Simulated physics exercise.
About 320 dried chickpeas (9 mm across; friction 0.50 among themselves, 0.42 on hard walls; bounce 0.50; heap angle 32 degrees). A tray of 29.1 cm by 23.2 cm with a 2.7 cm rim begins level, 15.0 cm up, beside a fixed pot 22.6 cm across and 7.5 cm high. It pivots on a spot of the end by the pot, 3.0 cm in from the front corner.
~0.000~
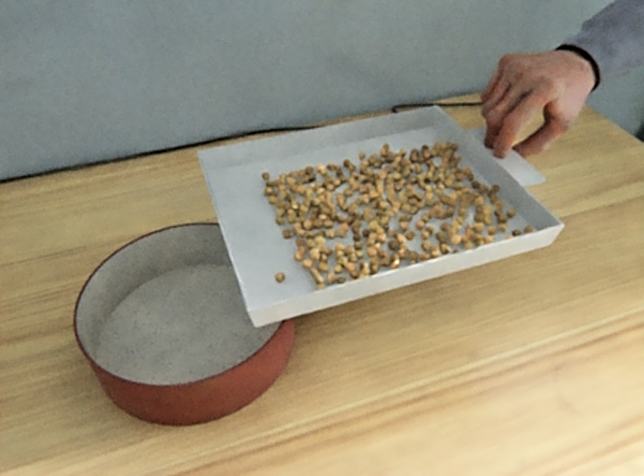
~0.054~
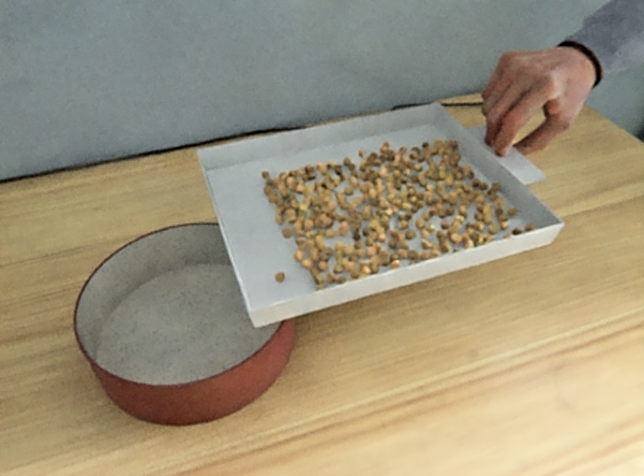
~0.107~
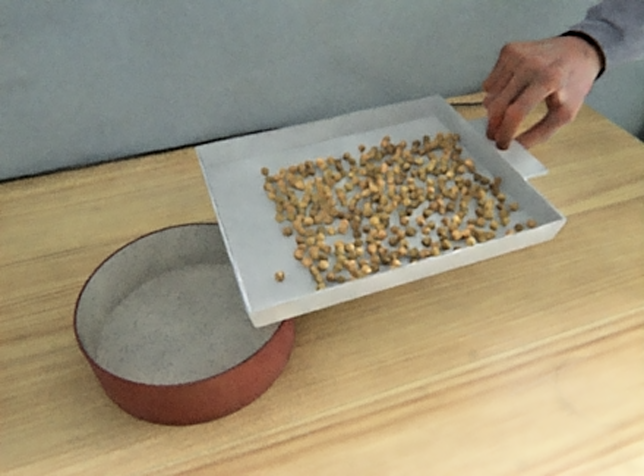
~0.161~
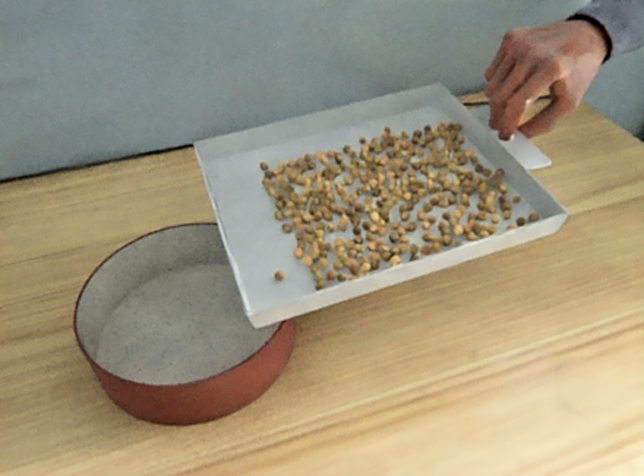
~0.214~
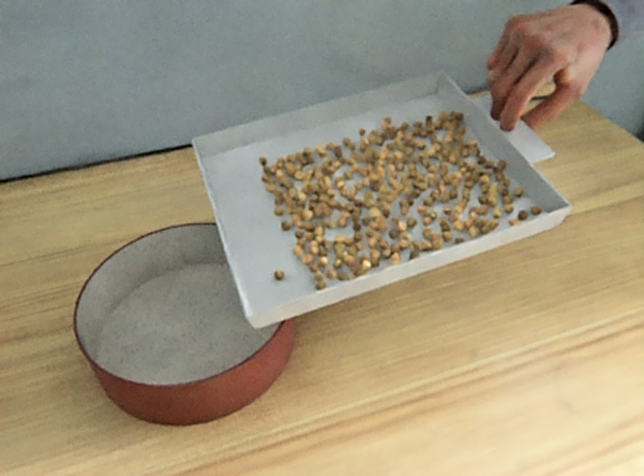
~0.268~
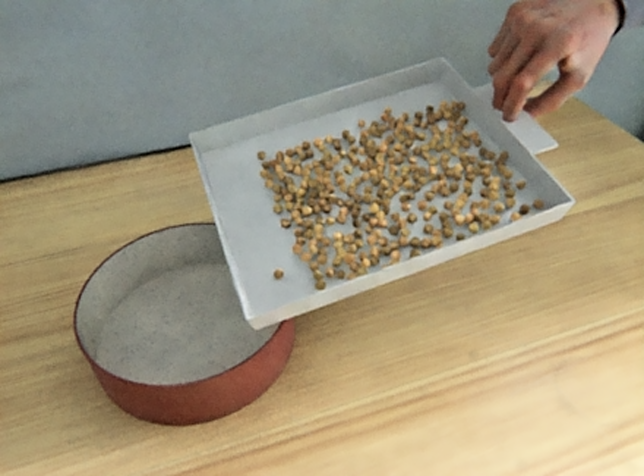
A shallow white tray scattered with small tan and brown dried chickpeas sits over a pale wooden table against a grey-blue wall, seen from above at an angle by a still camera. A round reddish-brown pot with a speckled grey inside stands at left, below the tray's near end. A hand at upper right raises the tray's far end by its tab, slanting it gently down leftward, while the chickpeas keep their places on it.
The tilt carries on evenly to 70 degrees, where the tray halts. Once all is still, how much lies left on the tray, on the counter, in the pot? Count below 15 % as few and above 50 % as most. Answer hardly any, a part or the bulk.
Tray the bulk, counter hardly any, pot hardly any.
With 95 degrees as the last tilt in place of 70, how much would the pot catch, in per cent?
It would be near 0 per cent.
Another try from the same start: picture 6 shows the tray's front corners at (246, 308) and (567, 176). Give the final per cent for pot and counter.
Pot 0, counter 0.
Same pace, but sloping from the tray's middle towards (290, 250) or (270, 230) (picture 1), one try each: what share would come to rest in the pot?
About 0 and 0 per cent.
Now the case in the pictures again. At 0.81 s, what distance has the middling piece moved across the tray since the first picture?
Some 8 cm.
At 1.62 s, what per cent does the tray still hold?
Some 100 per cent of the load.
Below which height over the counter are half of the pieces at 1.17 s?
Some 24 cm.
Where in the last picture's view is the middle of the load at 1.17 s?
Around (321, 216).
Then, at 0.81 s, tilt 39 degrees; the tray holds 100 %, the pot 0 %.
After 1.17 s, tilt 57 degrees; the tray holds 100 %, the pot 0 %.
Then, at 1.62 s, tilt 70 degrees; the tray holds 100 %, the pot 0 %.
In the end, at 2.0 s, tray 100 %, counter 0 %, pot 0 %.
